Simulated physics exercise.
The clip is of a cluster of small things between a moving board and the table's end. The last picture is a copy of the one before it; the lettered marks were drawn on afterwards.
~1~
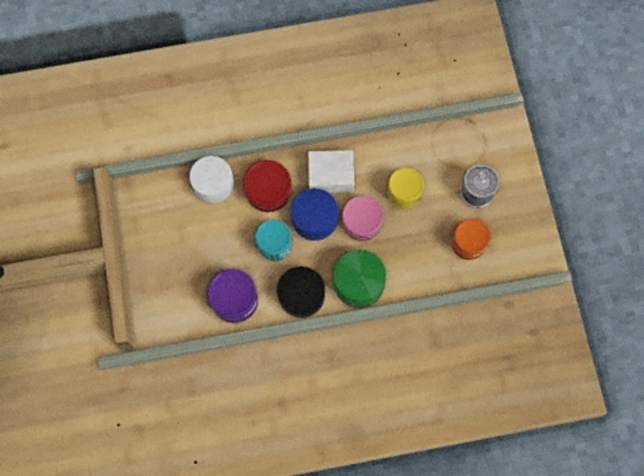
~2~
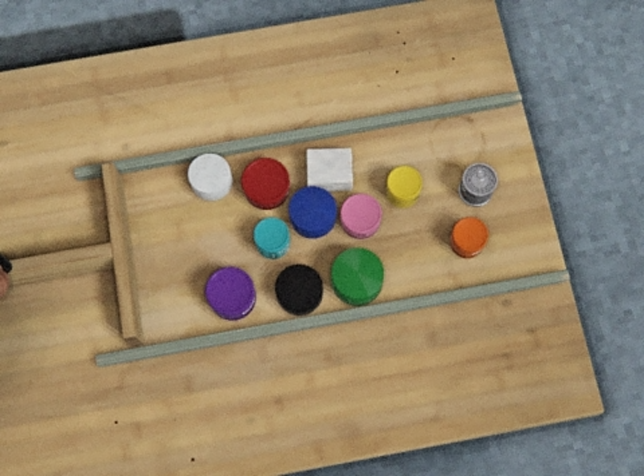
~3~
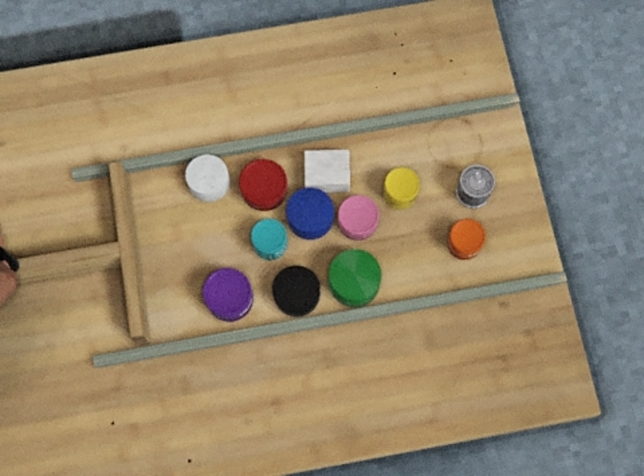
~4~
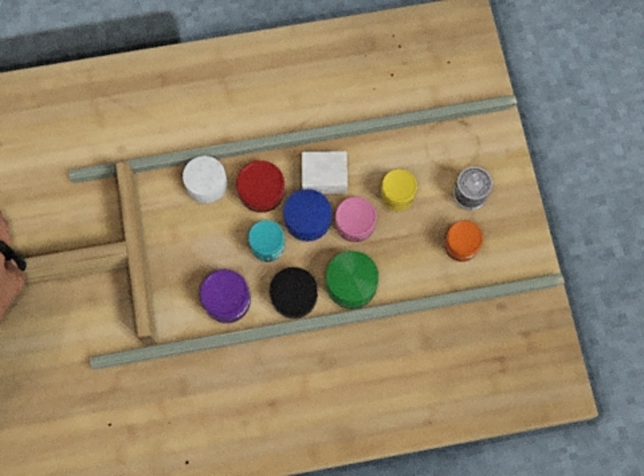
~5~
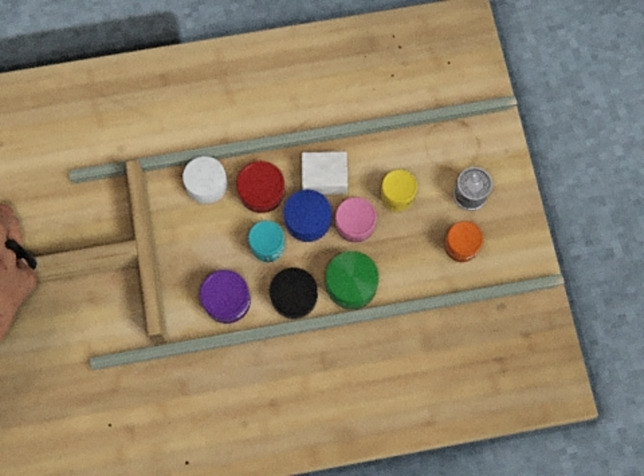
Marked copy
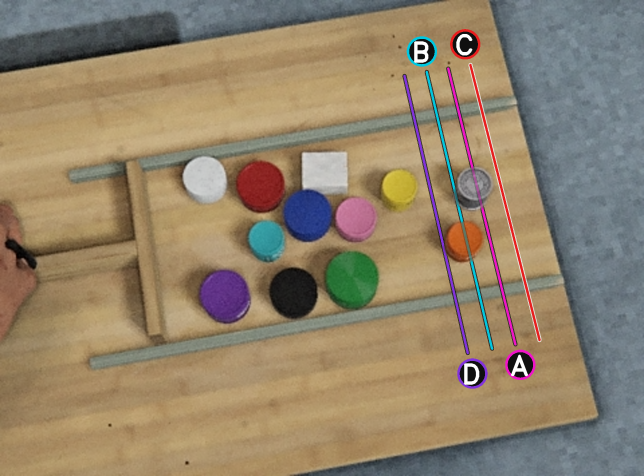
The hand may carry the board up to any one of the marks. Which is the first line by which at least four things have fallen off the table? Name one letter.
At B, and not before.
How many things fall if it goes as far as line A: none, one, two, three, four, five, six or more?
Six or more.
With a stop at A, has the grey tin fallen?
By then, yes.
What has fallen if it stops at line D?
The green tin goes over.
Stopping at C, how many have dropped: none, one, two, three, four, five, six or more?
By then, six or more.
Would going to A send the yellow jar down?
By then, yes.
On the marked copy, A at (480, 200); B at (458, 204); C at (503, 196); D at (435, 208).
With B. Early on, board (257, 225); white pot (274, 165); black pot (345, 288).
Further on, board (371, 205); orange tub (497, 217); green tin (504, 256).
At the end, board (458, 190); green tin over the edge; grey tin over the edge; four fallen.
As for the rest, A drops six, but is farther than needed; C drops eight, but is farther than needed; D drops only one.
